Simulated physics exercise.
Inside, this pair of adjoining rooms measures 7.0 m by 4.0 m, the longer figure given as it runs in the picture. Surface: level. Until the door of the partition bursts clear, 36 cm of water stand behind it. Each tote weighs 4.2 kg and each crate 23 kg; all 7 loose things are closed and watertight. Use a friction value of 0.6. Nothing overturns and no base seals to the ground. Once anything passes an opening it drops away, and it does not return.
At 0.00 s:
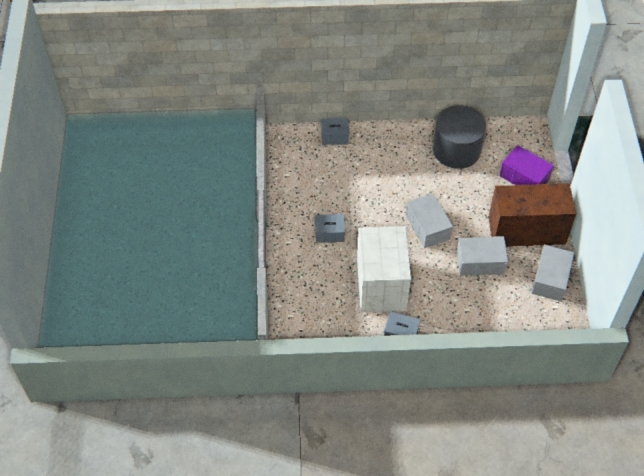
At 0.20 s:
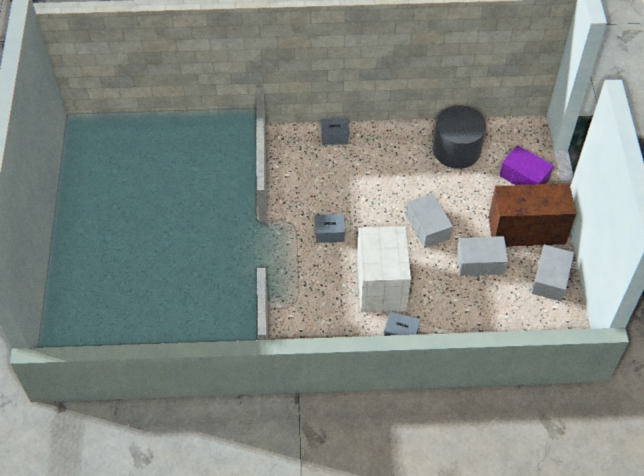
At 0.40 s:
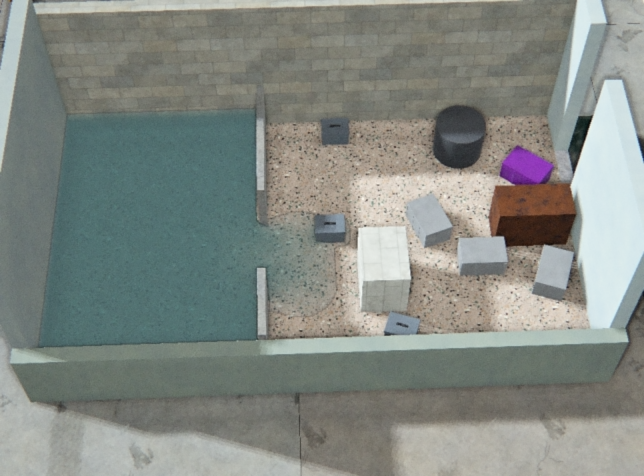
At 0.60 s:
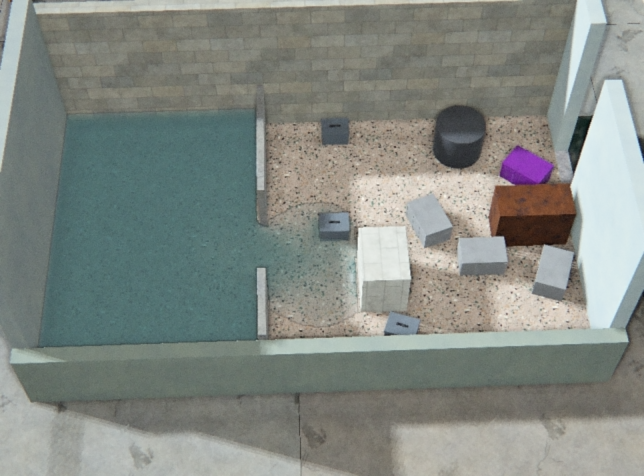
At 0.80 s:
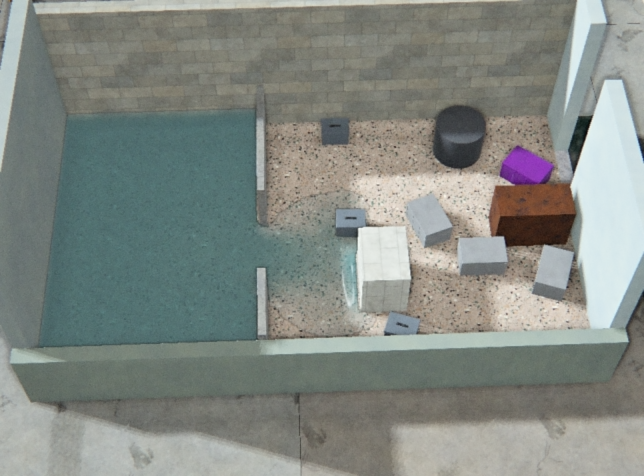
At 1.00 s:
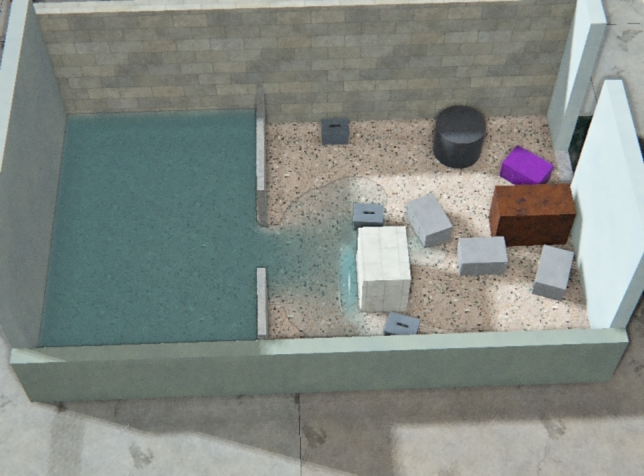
In two adjoining walled rooms, water fills the left one while blocks, a dark cylinder and a purple crate sit on the speckled floor at right. Water enters through a gap in the dividing wall, spreads to the white block, and pushes a small grey block rightward; the other objects stay put.
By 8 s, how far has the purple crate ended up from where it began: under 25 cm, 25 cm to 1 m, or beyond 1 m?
It goes a long way.
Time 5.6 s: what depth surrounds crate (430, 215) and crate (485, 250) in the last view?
Close to 12 and 8 centimetres.
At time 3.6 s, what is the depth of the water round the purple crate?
I'd put it at about 5 cm.
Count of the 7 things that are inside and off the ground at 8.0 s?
I'd say 5 of them.
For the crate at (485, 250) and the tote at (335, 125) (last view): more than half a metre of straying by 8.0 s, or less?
Result, as listed: Below / above.
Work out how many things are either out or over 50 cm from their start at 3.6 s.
At that moment it comes to 3.
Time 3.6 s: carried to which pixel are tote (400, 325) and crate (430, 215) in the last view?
Roughly (421, 286), then roughly (477, 199).
After 1.6 s the purple crate is near (528, 164), 0.0 m from its start, aground; 0 of 7 are out; 1 afloat.
After 3.6 s the purple crate is near (528, 164), 0.0 m from its start, aground; 0 of 7 are out; 2 afloat.
After 5.6 s the purple crate is near (550, 159), 0.3 m from its start, afloat; 0 of 7 are out; 6 afloat.
After 8.0 s the purple crate has gone out; 2 of 7 are out; 5 afloat.
